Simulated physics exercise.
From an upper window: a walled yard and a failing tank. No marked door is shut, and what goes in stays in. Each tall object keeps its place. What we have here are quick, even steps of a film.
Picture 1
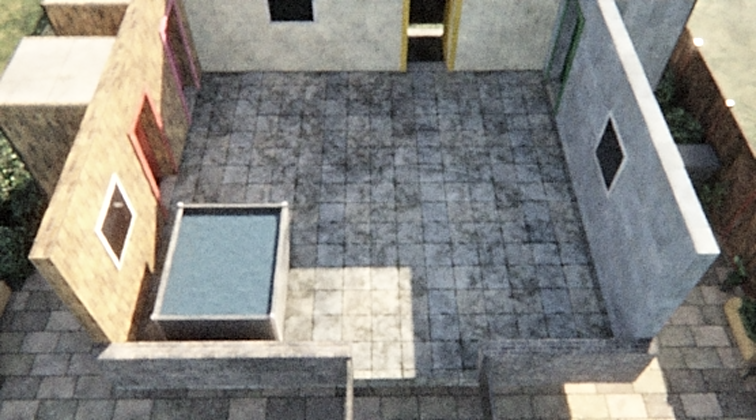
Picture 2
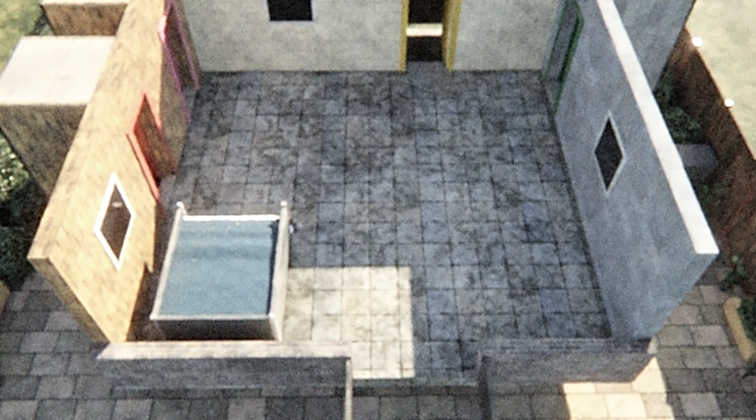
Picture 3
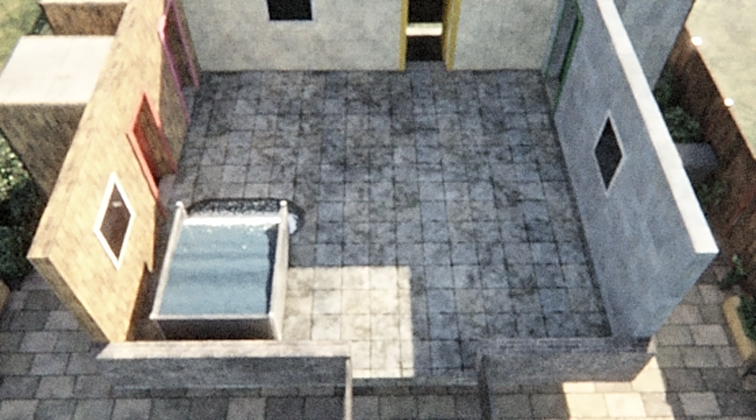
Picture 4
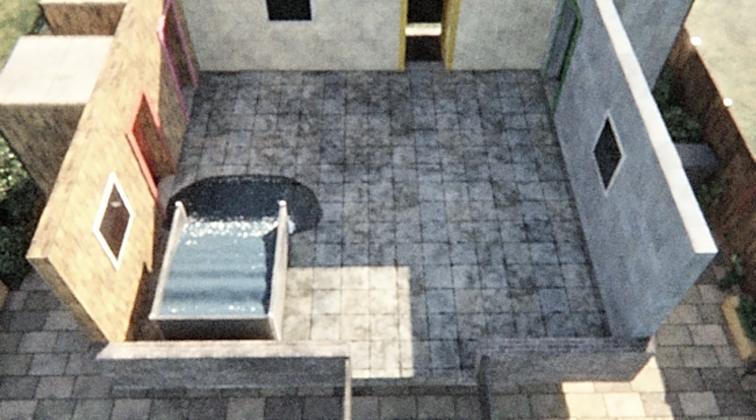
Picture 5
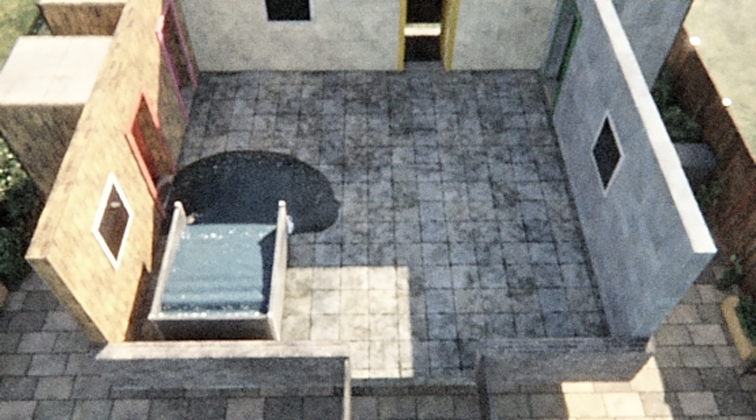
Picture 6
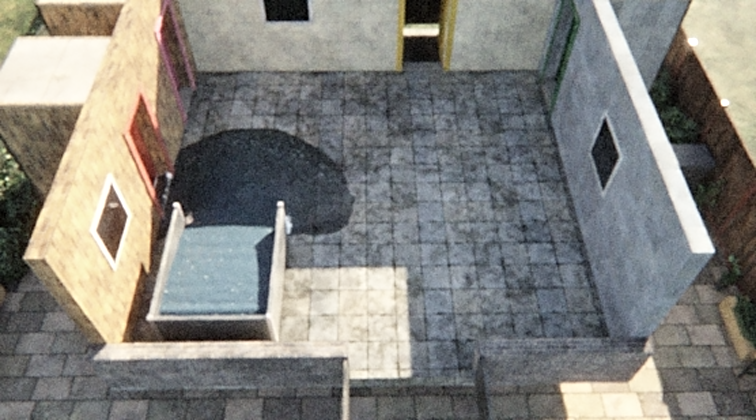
A walled yard paved in grey stone tiles is seen from high above, as if from an upper window. A pale-edged tank of blue water stands at the lower left beside an orange-brown wall with a red-framed doorway, while grey walls, a yellow-framed opening and a bright sunlit patch surround the floor. The tank's far side opens and water pours out, spreading a dark, rounded pool backward and rightward as the tank's level drops.
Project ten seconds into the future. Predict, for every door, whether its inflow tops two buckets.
My prediction: The pink door tips over the cap there; the green door stays at or under the cap there; the yellow door tips over the cap there; the red door tips over the cap there.
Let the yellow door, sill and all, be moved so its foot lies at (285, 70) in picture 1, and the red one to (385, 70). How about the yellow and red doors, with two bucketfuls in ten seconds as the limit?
As I see it, the yellow door tops the limit and the red door tops the limit.
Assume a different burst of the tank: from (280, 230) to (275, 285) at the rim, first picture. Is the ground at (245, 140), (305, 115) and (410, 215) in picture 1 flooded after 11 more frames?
Taken in turn they're unwetted, unwetted and swamped.
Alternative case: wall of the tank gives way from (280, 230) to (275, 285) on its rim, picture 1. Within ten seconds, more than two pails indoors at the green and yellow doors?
The green door stays within the limit, while the yellow door tops the limit.
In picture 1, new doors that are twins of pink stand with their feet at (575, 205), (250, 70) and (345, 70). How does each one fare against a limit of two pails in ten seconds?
Stays below the line; crosses the line; crosses the line.
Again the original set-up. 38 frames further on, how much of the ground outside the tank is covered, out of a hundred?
Roughly 65 percent, I'd say.
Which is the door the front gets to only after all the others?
That would be the one in green.
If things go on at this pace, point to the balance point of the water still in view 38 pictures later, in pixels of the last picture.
I'd say around (363, 142).
A moment on, water covers 30 % of the floor; the pink door wet at the sill, nothing in, the green door not reached, the yellow door not reached, the red door over two buckets in.
Next, water covers 40 % of the floor; the pink door wet at the sill, nothing in, the green door not reached, the yellow door not reached, the red door over two buckets in.
Then, water covers 45 % of the floor; the pink door over two buckets in, the green door not reached, the yellow door under two buckets in, the red door far over two buckets in.
Later, water covers 65 % of the floor; the pink door over two buckets in, the green door wet at the sill, nothing in, the yellow door over two buckets in, the red door far over two buckets in.
In the end, water covers 90 % of the floor; the pink door over two buckets in, the green door wet at the sill, nothing in, the yellow door over two buckets in, the red door far over two buckets in.
